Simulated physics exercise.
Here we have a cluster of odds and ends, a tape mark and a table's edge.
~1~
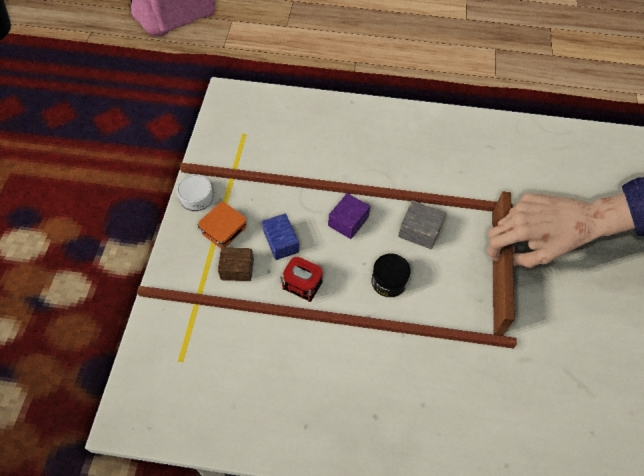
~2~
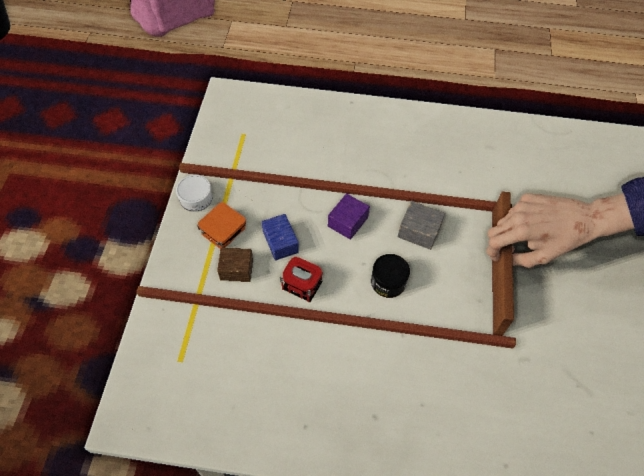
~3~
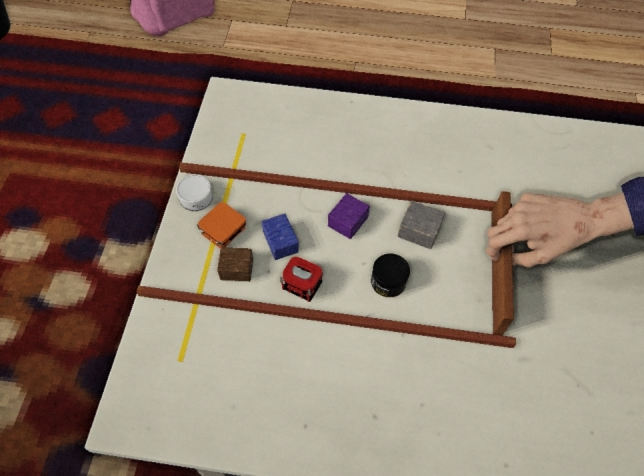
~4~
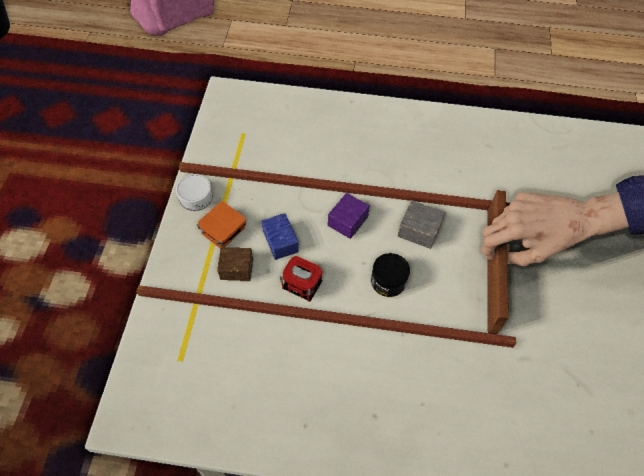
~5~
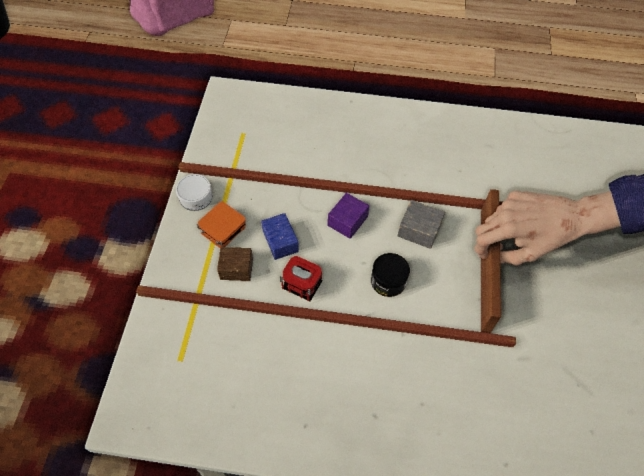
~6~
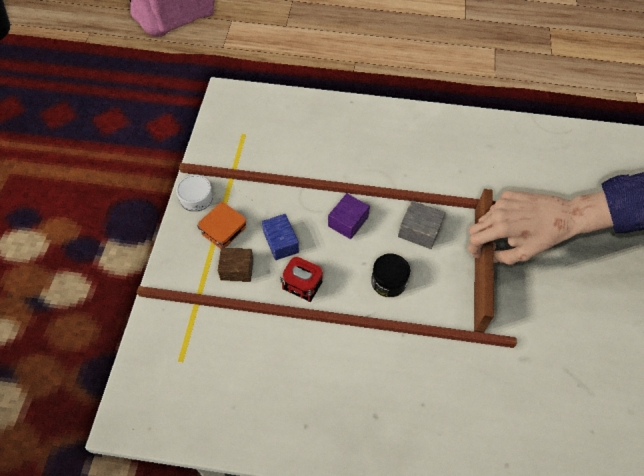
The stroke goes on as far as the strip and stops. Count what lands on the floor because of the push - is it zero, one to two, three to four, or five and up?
The count is one to two.
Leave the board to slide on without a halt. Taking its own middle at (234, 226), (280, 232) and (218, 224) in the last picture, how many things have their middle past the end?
Counts per position: 2 / 0 / 2.
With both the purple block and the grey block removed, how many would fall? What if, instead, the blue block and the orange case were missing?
Tally of falls: 0 for the first try, 1 for the second.
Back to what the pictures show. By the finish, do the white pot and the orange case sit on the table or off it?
The white pot is gone, and the orange case is gone.
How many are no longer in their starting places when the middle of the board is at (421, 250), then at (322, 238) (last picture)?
Counting first: 1, next 5.
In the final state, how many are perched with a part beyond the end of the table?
That comes to 3 of them.
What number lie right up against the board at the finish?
3 of them.
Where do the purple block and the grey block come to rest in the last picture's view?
(176, 190) and (205, 200), roughly.
Soon after, none off yet; white pot at rest near (195, 193); orange case at rest near (223, 226); brown block at rest near (236, 265).
After that, none off yet; white pot at rest near (195, 193); orange case moving near (215, 223); brown block at rest near (236, 265).
In the end, the number that fall off is one or two; gone, orange case and white pot.
